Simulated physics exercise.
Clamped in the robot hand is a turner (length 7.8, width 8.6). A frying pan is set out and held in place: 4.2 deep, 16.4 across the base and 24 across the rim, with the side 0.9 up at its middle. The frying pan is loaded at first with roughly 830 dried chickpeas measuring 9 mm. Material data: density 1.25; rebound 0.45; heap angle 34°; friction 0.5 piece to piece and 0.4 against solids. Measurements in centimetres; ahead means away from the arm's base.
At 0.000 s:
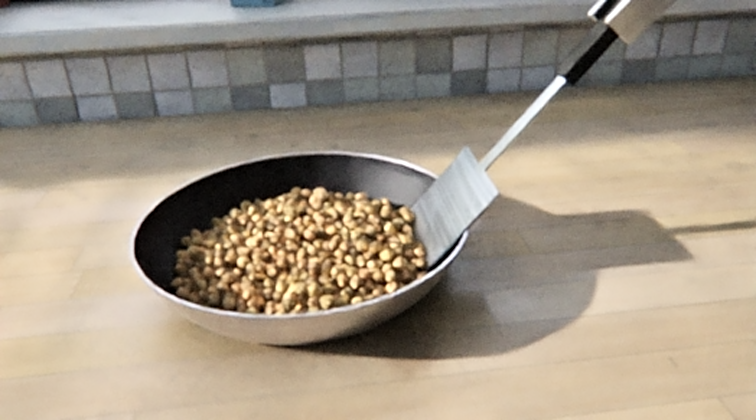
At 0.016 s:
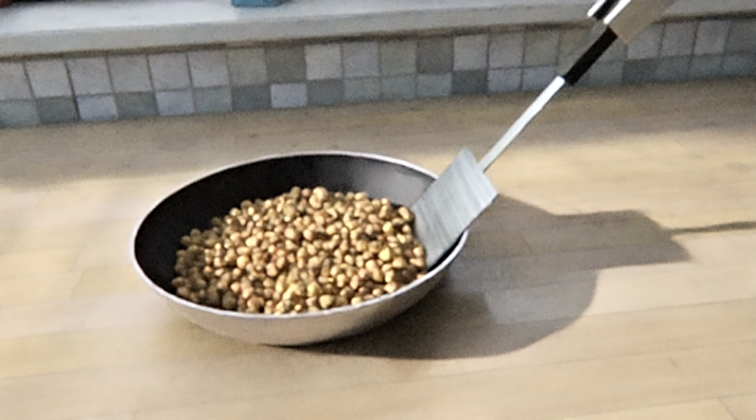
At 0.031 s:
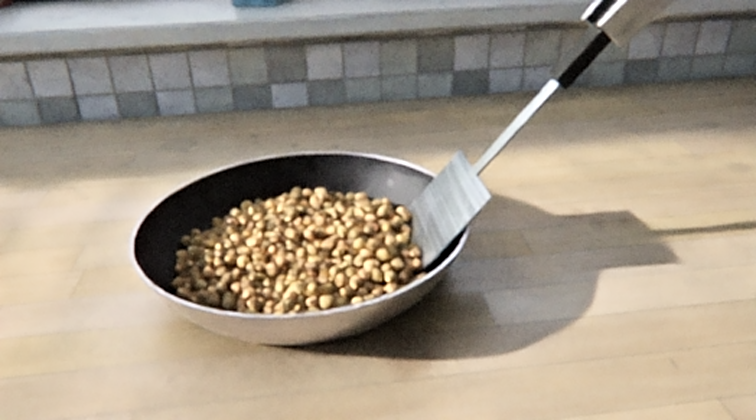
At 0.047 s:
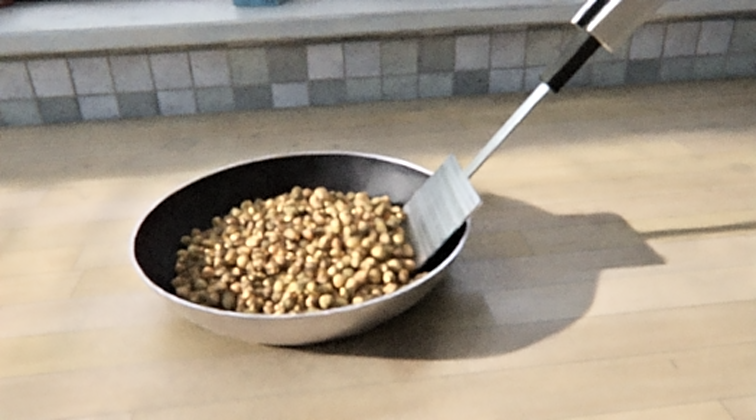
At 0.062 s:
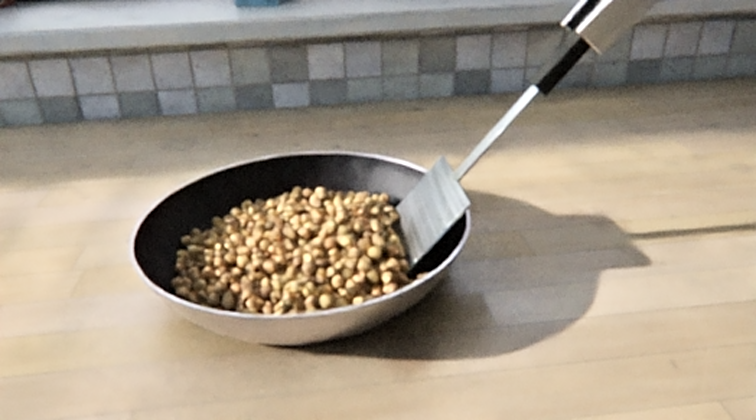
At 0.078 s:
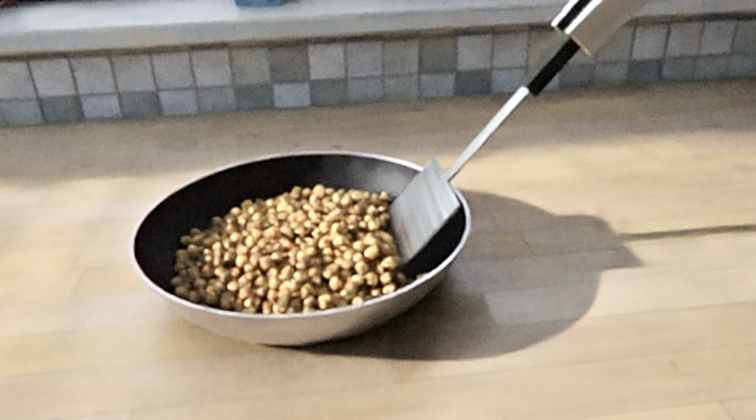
On a sunlit wooden worktop, a robot-held metal turner sliding slightly left against the chickpeas in a dark frying pan.
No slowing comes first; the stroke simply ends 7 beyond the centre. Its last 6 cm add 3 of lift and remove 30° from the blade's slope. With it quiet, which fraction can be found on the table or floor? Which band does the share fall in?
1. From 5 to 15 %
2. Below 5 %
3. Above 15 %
2.
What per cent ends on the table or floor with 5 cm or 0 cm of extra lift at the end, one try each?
Close to 5 and 0 percent respectively.
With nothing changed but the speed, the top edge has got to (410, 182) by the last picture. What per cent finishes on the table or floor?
Some 10 percent.
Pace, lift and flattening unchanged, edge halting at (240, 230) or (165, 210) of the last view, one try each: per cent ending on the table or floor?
Some 0 and 25 per cent.
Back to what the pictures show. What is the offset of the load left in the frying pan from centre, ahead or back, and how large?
Offset forward: Around 4.0 cm.
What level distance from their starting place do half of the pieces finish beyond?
Distance: Near 3 cm.
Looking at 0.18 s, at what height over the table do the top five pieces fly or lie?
I'd say close to 4 cm on average.
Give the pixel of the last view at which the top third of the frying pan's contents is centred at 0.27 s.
Around (230, 236).
After 0.18 s, sloping 49°, highest piece 4 above the table; 833 in the frying pan.
After 0.27 s, sloping 35°, highest piece 5 above the table; 833 in the frying pan.
After 0.52 s, sloping 19°, highest piece 6 above the table; 829 in the frying pan, 3 on the table or floor, 1 on the blade or in flight.
After 1.57 s, sloping 19°, highest piece 5 above the table; 829 in the frying pan, 4 on the table or floor.
In the end, 829 in the frying pan, 4 on the table or floor. That is 0 % on the table or floor.
